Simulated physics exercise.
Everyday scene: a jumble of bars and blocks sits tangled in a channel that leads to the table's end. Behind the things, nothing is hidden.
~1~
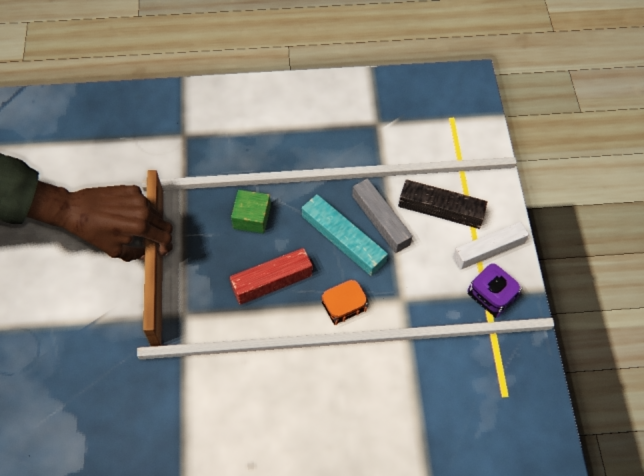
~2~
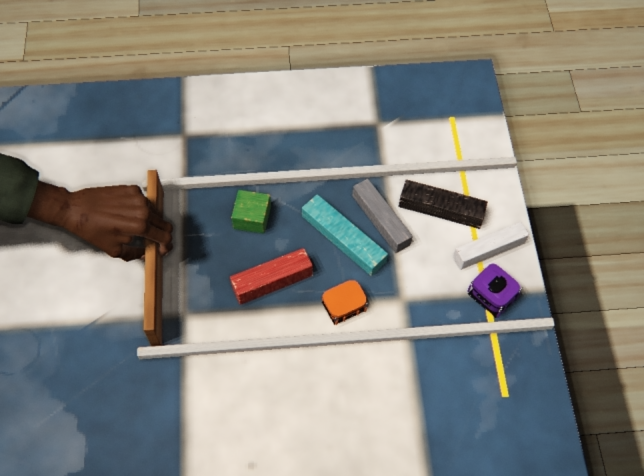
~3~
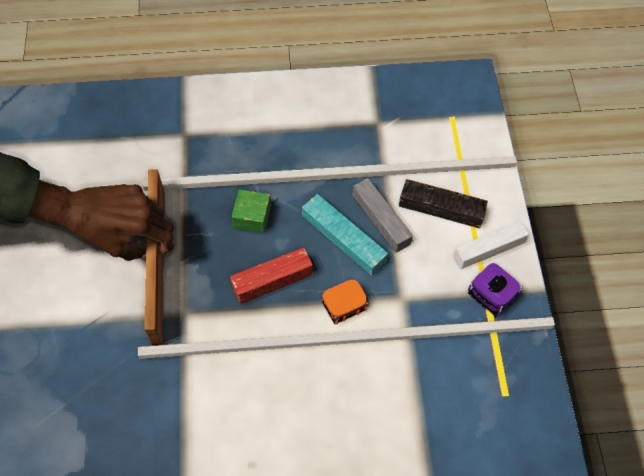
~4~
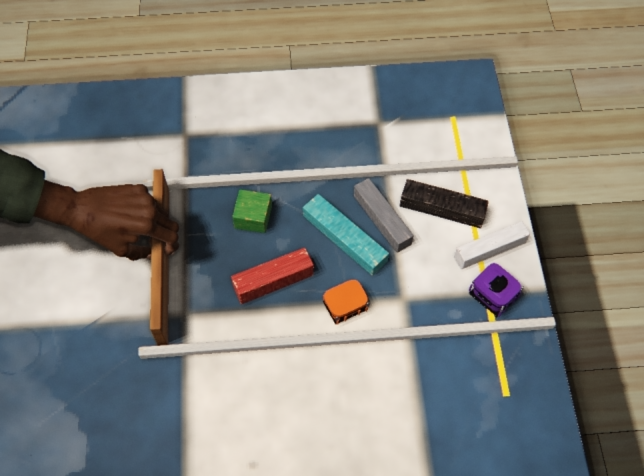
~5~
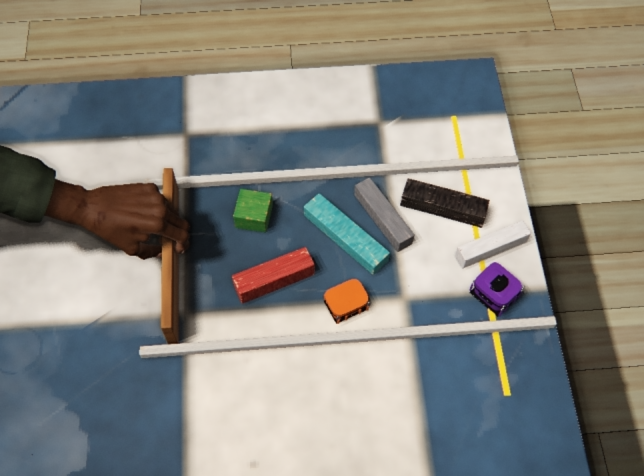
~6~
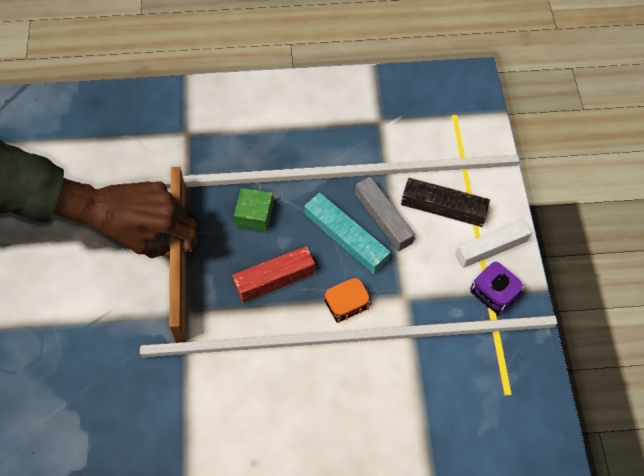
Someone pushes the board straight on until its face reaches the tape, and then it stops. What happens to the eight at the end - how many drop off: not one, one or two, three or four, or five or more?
Pieces that go over the edge: Either three or four.
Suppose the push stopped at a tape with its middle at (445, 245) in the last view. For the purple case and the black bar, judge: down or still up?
Outcome - purple case is left in place, black bar topples off.
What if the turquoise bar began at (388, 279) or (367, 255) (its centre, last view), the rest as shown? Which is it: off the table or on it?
Lab note - turquoise bar, try one keeps its place, try two ends off.
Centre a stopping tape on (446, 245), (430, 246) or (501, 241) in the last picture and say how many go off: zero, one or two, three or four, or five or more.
The counts for the three tapes are one or two, not one and more than four.
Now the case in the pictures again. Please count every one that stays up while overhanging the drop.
The number would be 2.
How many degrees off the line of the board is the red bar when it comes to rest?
Angle: Around 65°.
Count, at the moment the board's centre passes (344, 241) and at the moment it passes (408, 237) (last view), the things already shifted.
Moved so far: 6, then 8.
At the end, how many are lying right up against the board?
Number in contact with it: 3.
Soon after, none off yet; white bar at rest near (494, 244); purple case at rest near (497, 288); black bar at rest near (445, 202).
After that, none off yet; white bar moving near (496, 246); purple case at rest near (497, 288); black bar displaced a little near (462, 196).
And then, none off yet; white bar displaced a little near (534, 264); purple case displaced a little near (513, 296); black bar displaced about its own width near (531, 194).
In the end, the number that fall off is three or four; gone, turquoise bar, grey bar, black bar and white bar.
